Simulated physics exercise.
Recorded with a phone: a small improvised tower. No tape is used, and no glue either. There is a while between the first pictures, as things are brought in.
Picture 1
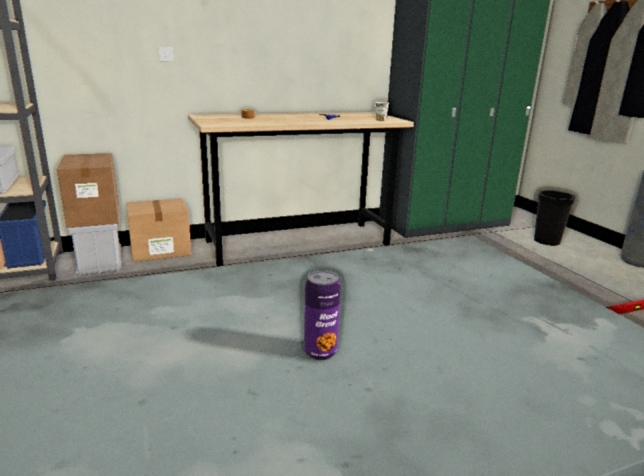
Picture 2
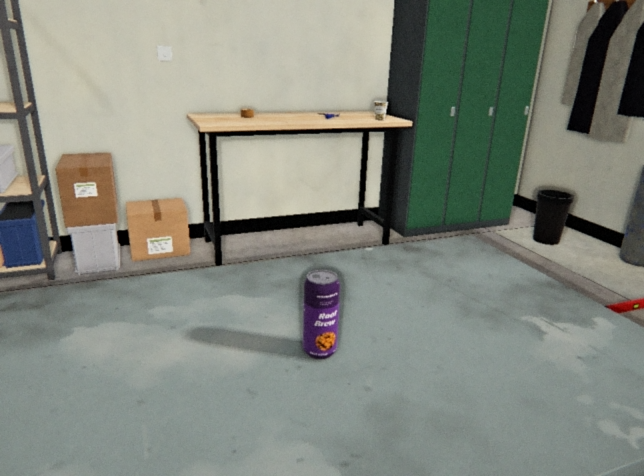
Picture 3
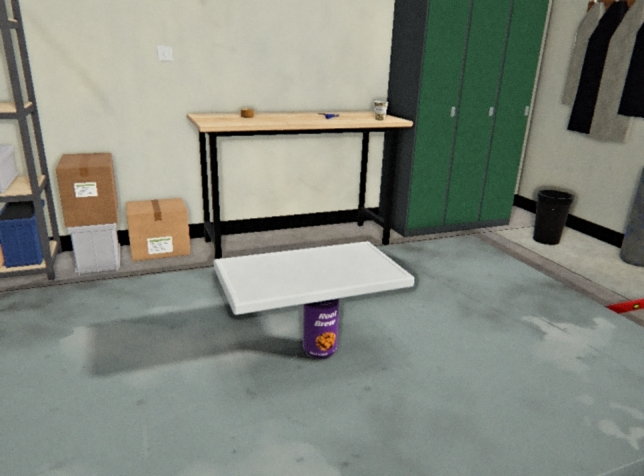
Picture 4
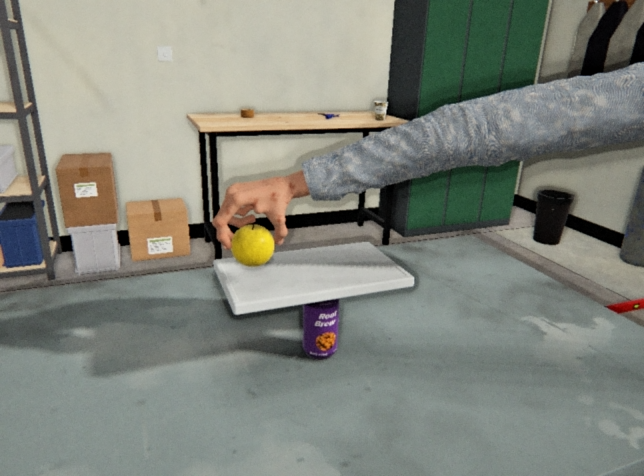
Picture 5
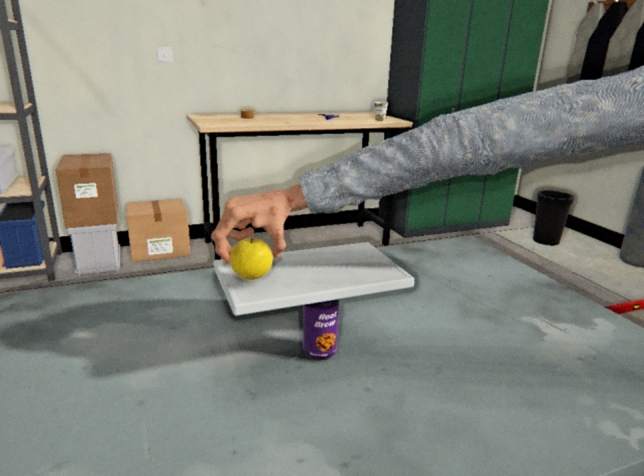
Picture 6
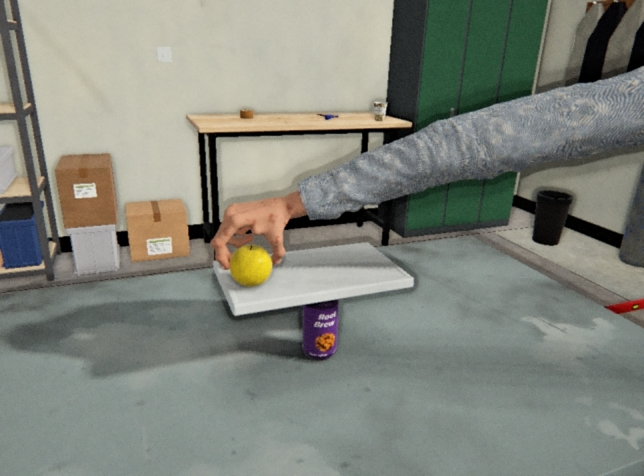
In a storage room with green lockers, a purple can stands on a gray surface, then a white board appears on top of it; a hand reaches in from the right and lowers a yellow apple onto the board's left side.
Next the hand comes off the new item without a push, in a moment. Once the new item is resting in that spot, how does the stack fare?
The stack falls apart.
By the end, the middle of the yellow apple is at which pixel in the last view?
Look near (230, 368) in the final picture.
Then, 0.40 s past the last view, yellow apple now fallen; white lid rocked 71° from its first pose.
Then, 1.00 s past the last view, white lid now fallen; purple can rocked 9° from its first pose.
Then, 1.40 s past the last view, purple can now fallen.
Finally, fallen, purple can, white lid and yellow apple. Final places as the last picture's camera would see them, yellow apple near (230, 368). The stack comes apart.
